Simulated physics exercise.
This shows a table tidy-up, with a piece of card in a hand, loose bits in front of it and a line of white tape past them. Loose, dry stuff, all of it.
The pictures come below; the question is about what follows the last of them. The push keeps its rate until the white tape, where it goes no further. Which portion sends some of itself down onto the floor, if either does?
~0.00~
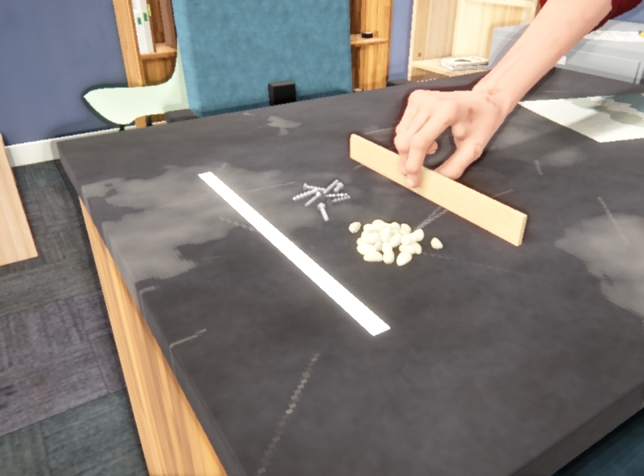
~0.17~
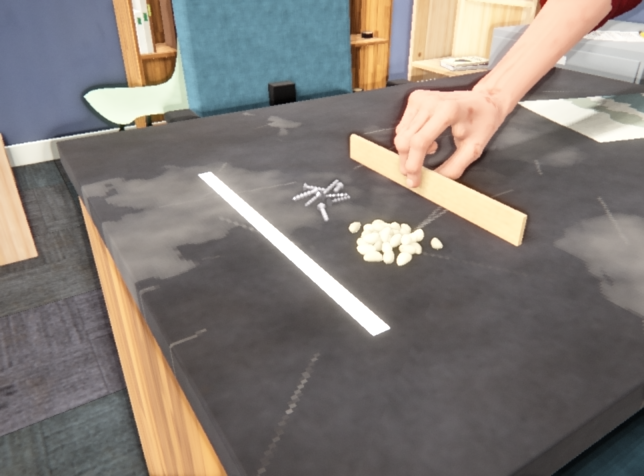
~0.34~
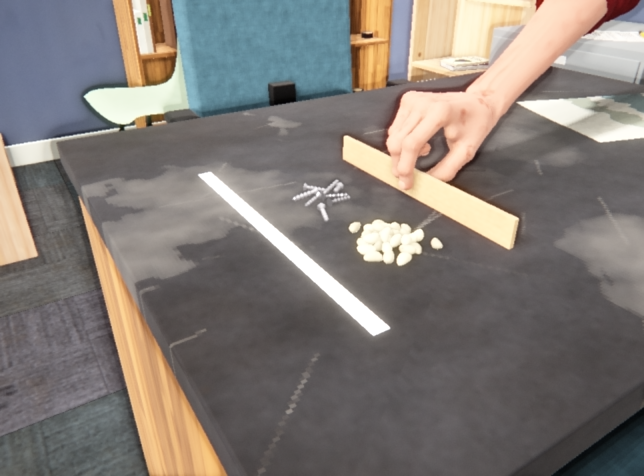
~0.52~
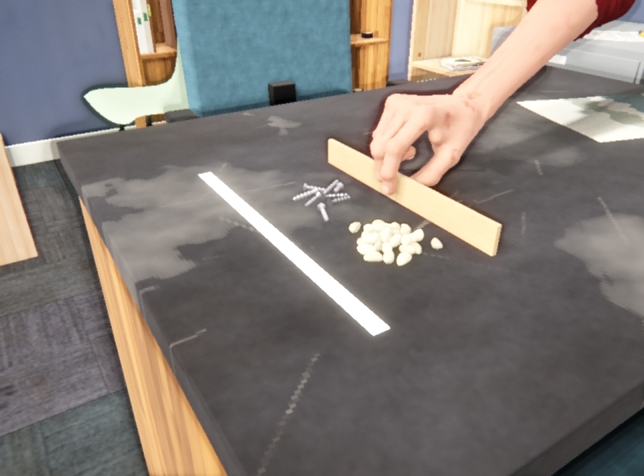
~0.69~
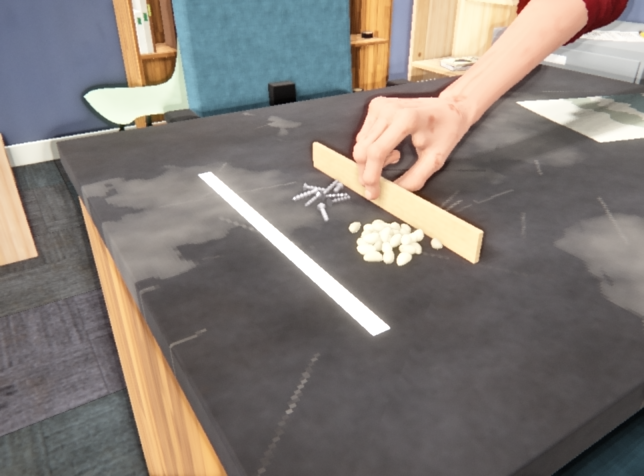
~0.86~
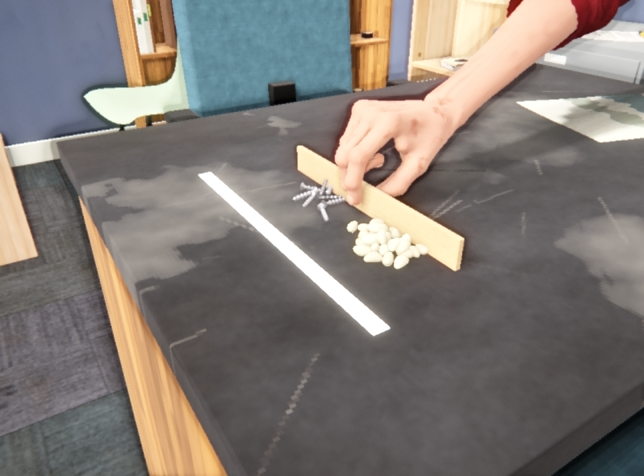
The near portion stays entirely up. The far portion stays entirely up.
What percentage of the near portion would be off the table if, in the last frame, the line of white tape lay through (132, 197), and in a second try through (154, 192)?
Off the table, in order: 20, then 0, each out of a hundred.
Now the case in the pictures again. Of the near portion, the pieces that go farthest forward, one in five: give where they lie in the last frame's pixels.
Near (272, 285) in the last view.
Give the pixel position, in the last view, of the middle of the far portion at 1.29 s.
(278, 205), give or take.
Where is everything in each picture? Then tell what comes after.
Piece of card (506, 221), at rest; white tape (211, 179), well back from the edge; edge at (133, 280); near portion (390, 236), some white beans; far portion (336, 196), a few steel screws, in the first frame.
Piece of card (506, 221), at rest; far portion (336, 196), in the second frame.
Piece of card (498, 224); near portion (390, 236), in the third frame.
Piece of card (481, 230); far portion (336, 196), in the fourth frame.
Piece of card (463, 237); near portion (390, 236), in the fifth frame.
Piece of card (444, 244); white tape (211, 179); edge at (133, 280); near portion (386, 239), roughly a quarter pushed along; far portion (329, 192), roughly a quarter pushed along, in the sixth frame.
By 1.29 s, piece of card still moving, near (316, 197); near portion all on the table, its front near (317, 264); far portion all on the table, its front near (270, 206).
By 1.74 s, piece of card stopped at the white tape; near portion all on the table, its front near (249, 281); far portion all on the table, its front near (222, 218).
By 2.02 s, piece of card stopped at the white tape; near portion all on the table, its front near (240, 294); far portion all on the table, its front near (222, 218).
When it is over (2.2 s), piece of card stopped at the white tape; near portion all on the table, its front near (240, 294); far portion all on the table, its front near (222, 218).
